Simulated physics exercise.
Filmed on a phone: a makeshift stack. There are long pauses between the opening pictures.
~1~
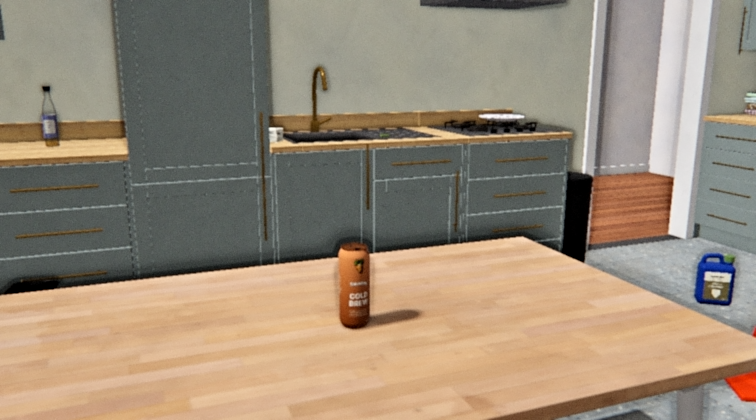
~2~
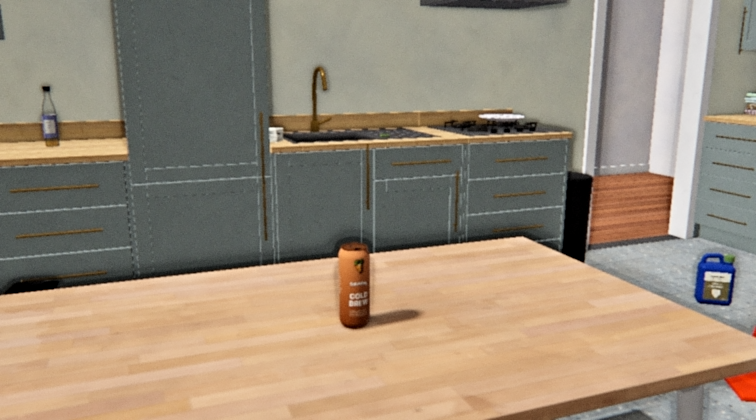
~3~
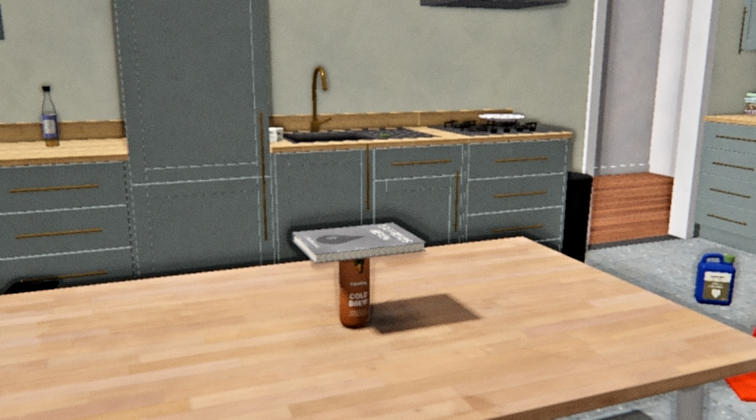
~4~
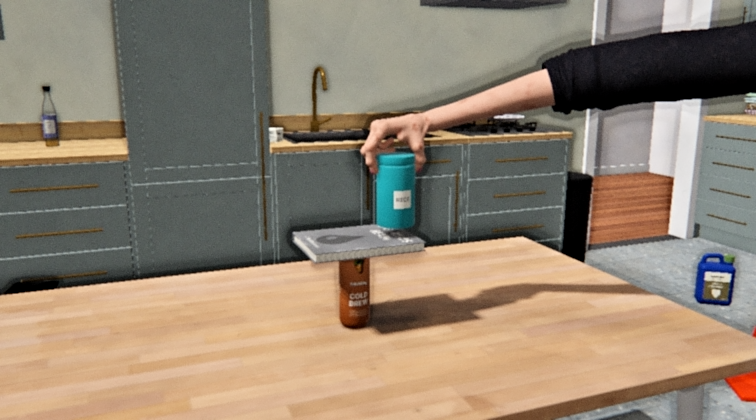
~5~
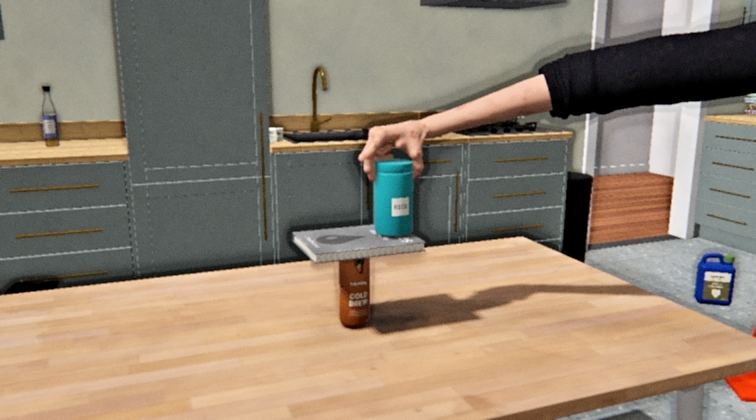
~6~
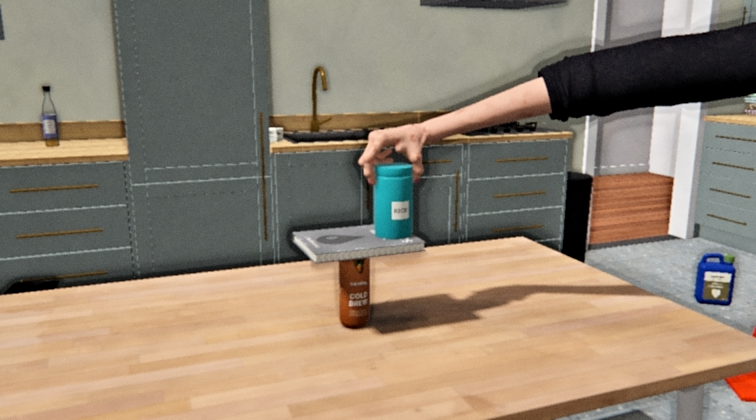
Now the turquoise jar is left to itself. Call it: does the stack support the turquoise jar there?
No, it does not.
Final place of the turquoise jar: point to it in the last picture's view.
Look near (444, 298) in the final picture.
Then, 0.40 s on from there, turquoise jar now fallen; grey book turned 64° from how it was put.
Then, 0.50 s on from there, grey book now fallen.
Then, 0.70 s on from there, things are still on the move.
In the end, fallen, turquoise jar and grey book; orange can unmoved. At the end, from the last picture's camera, turquoise jar near (444, 298). The stack loses its balance.
